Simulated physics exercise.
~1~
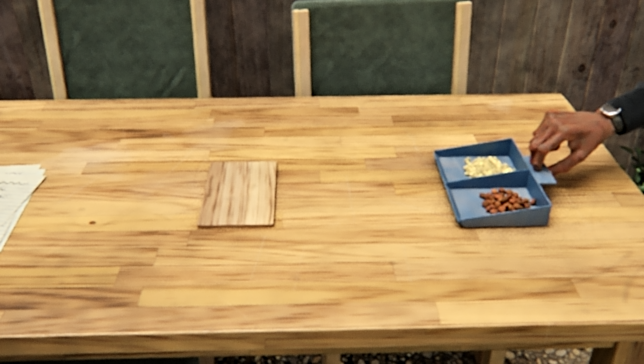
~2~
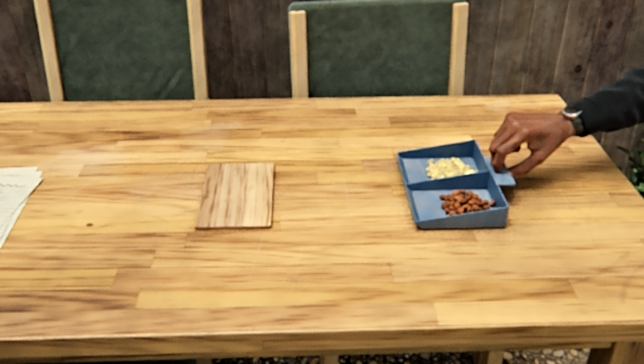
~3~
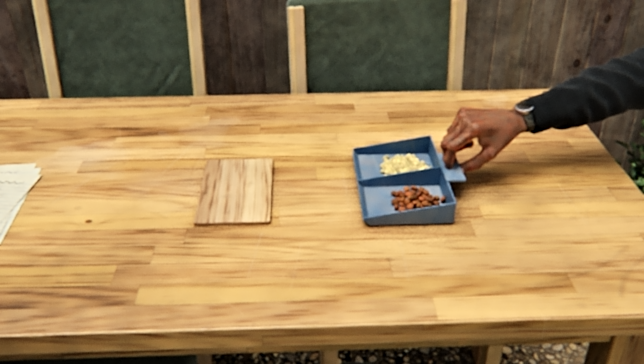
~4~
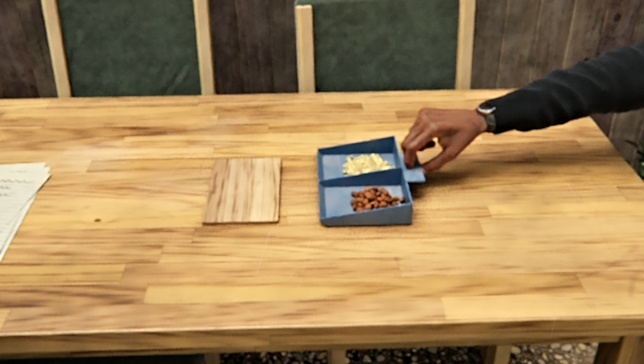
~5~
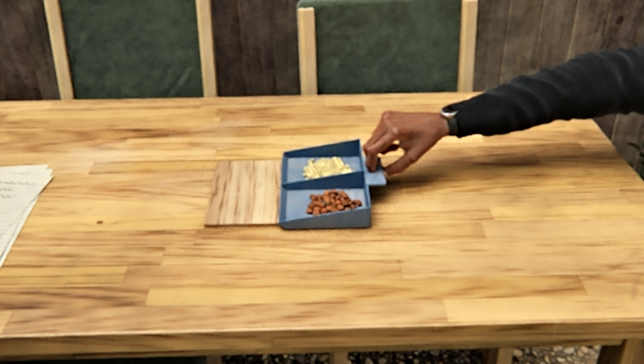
A hand slid a blue two-part tray, holding pale bits in the far section and reddish-brown pieces in the near one, steadily left across a wooden table until it met a flat wooden board, with everything still inside.
